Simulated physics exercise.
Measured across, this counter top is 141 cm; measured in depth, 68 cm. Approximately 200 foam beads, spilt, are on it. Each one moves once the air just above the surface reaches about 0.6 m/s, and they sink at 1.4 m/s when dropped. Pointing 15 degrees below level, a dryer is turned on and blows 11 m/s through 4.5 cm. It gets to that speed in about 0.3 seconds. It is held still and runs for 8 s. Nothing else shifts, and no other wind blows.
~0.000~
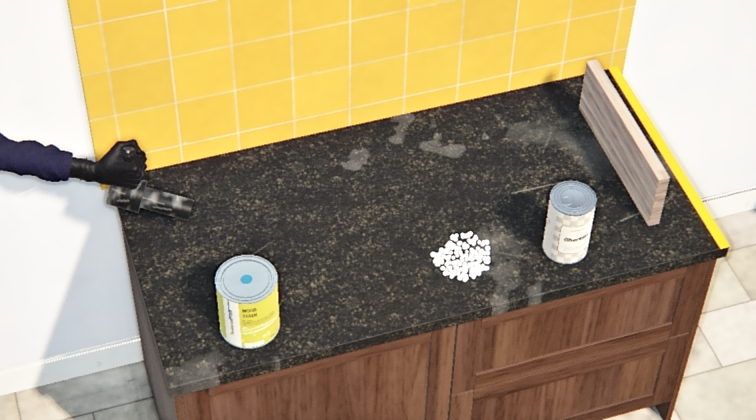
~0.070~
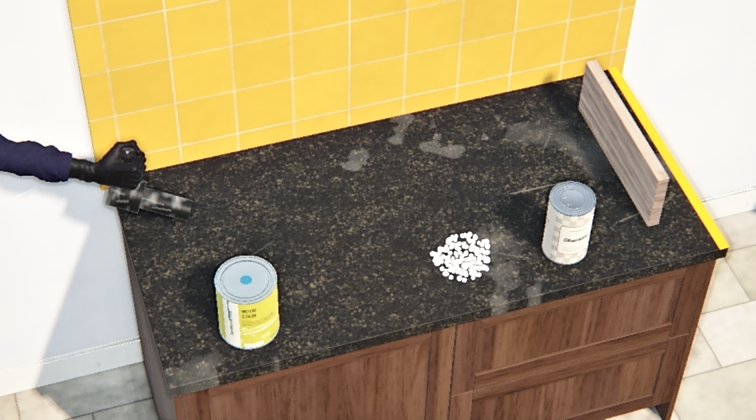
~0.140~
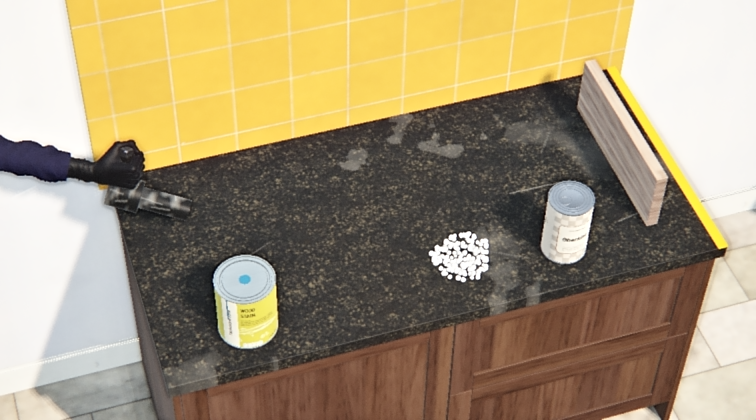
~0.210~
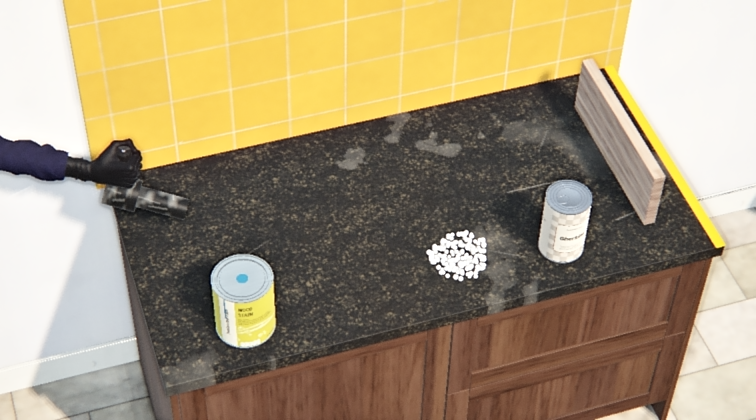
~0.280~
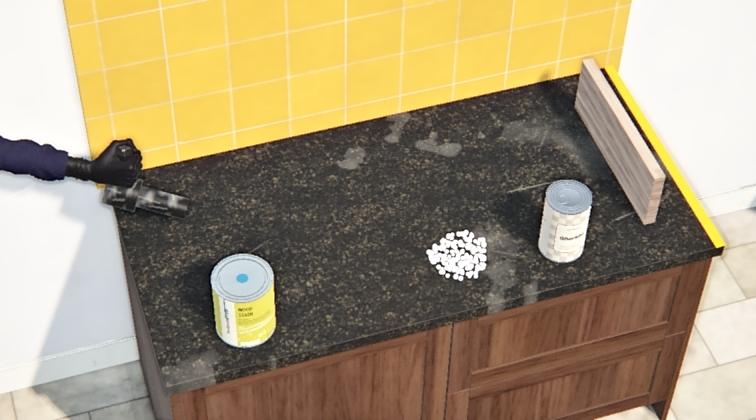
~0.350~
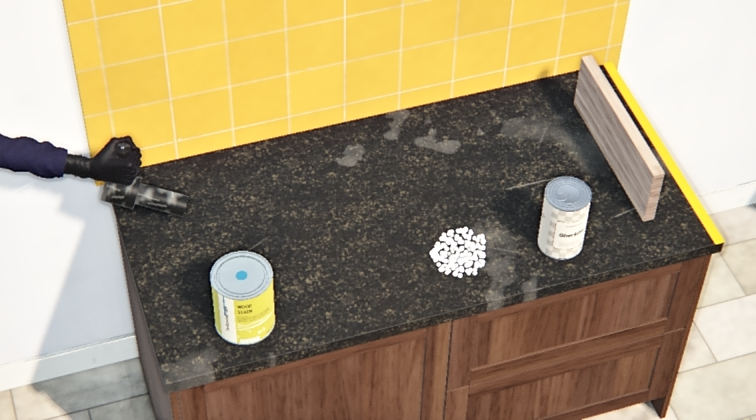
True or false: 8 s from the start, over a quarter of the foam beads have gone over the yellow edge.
False.
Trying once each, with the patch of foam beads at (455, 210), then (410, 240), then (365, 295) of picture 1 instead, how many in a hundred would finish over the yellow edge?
In turn about 80 %, 25 %, 0 %.
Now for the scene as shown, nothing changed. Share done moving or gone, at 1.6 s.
100 per cent.
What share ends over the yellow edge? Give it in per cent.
About 2 per cent.
After 1.6 s, 0 % are over the yellow edge; 97 % have settled or left.
After 2.6 s, 1 % are over the yellow edge; 98 % have settled or left.
After 4.4 s, 2 % are over the yellow edge; 98 % have settled or left.
After 8.0 s, at the end, 2 % are over the yellow edge.
